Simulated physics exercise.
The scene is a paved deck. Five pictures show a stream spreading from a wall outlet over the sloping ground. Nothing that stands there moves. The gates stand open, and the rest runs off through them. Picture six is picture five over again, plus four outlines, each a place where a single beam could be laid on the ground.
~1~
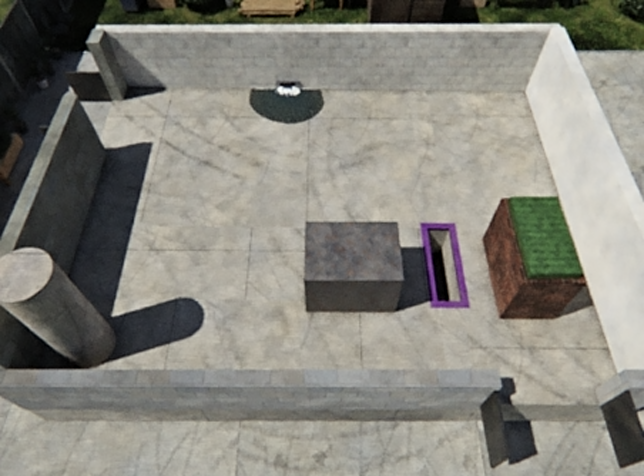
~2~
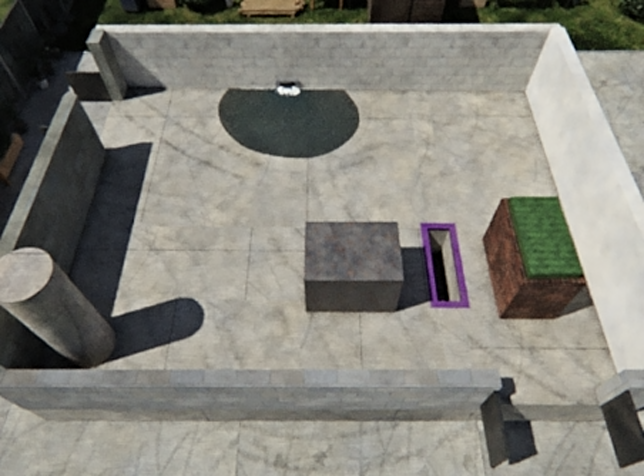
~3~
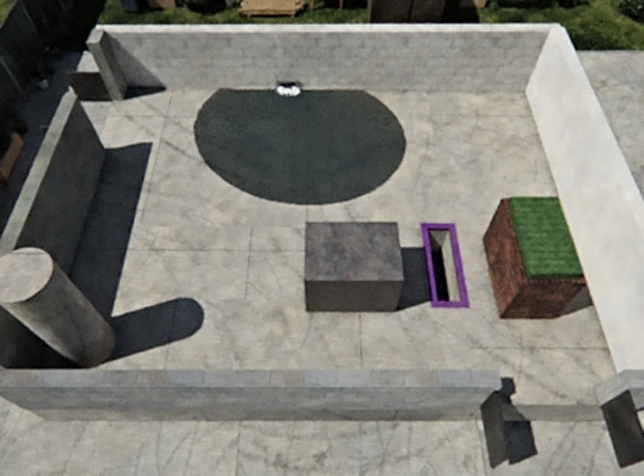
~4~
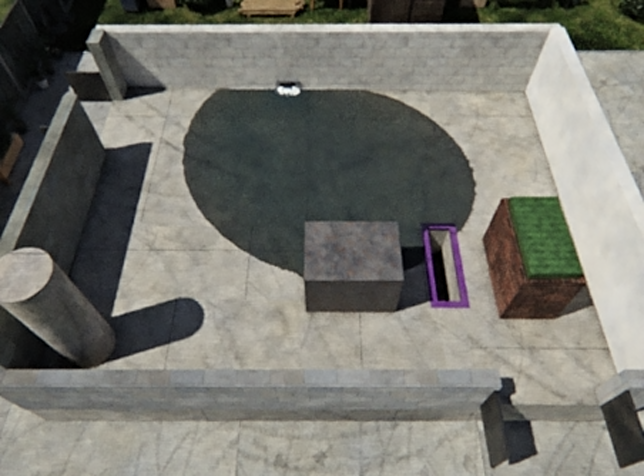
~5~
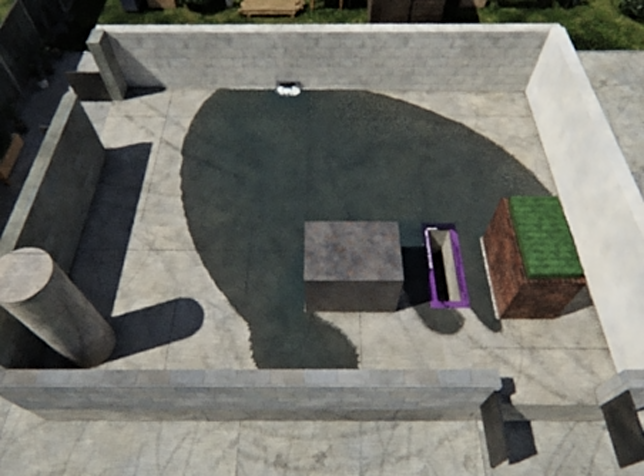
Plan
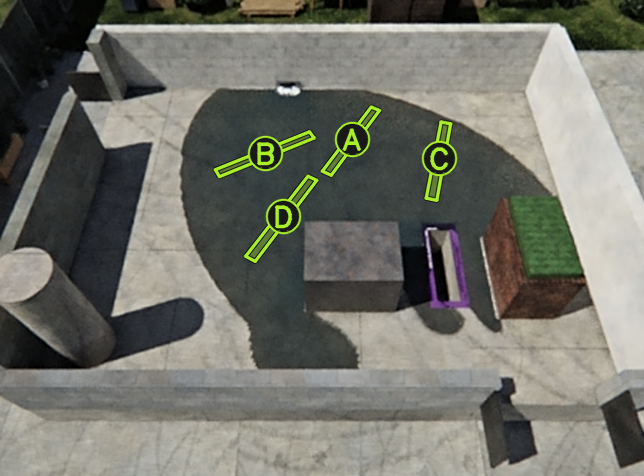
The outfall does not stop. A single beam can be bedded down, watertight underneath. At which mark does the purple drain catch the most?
I would pick place C.
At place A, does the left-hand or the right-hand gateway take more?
The right one.
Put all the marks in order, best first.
Best to worst: C, A, D, B.
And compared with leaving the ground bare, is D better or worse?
Place D is worse.
In lime, A from (326, 173) to (375, 108); B from (217, 173) to (311, 134); C from (431, 199) to (445, 122); D from (250, 258) to (312, 178).
For place A, about 35 % of the stream goes into the purple drain, about 65 % out by the gates.
For place B, about 18 % of the stream goes into the purple drain, about 82 % out by the gates.
For place C, about 66 % of the stream goes into the purple drain, about 34 % out by the gates.
For place D, about 28 % of the stream goes into the purple drain, about 72 % out by the gates.
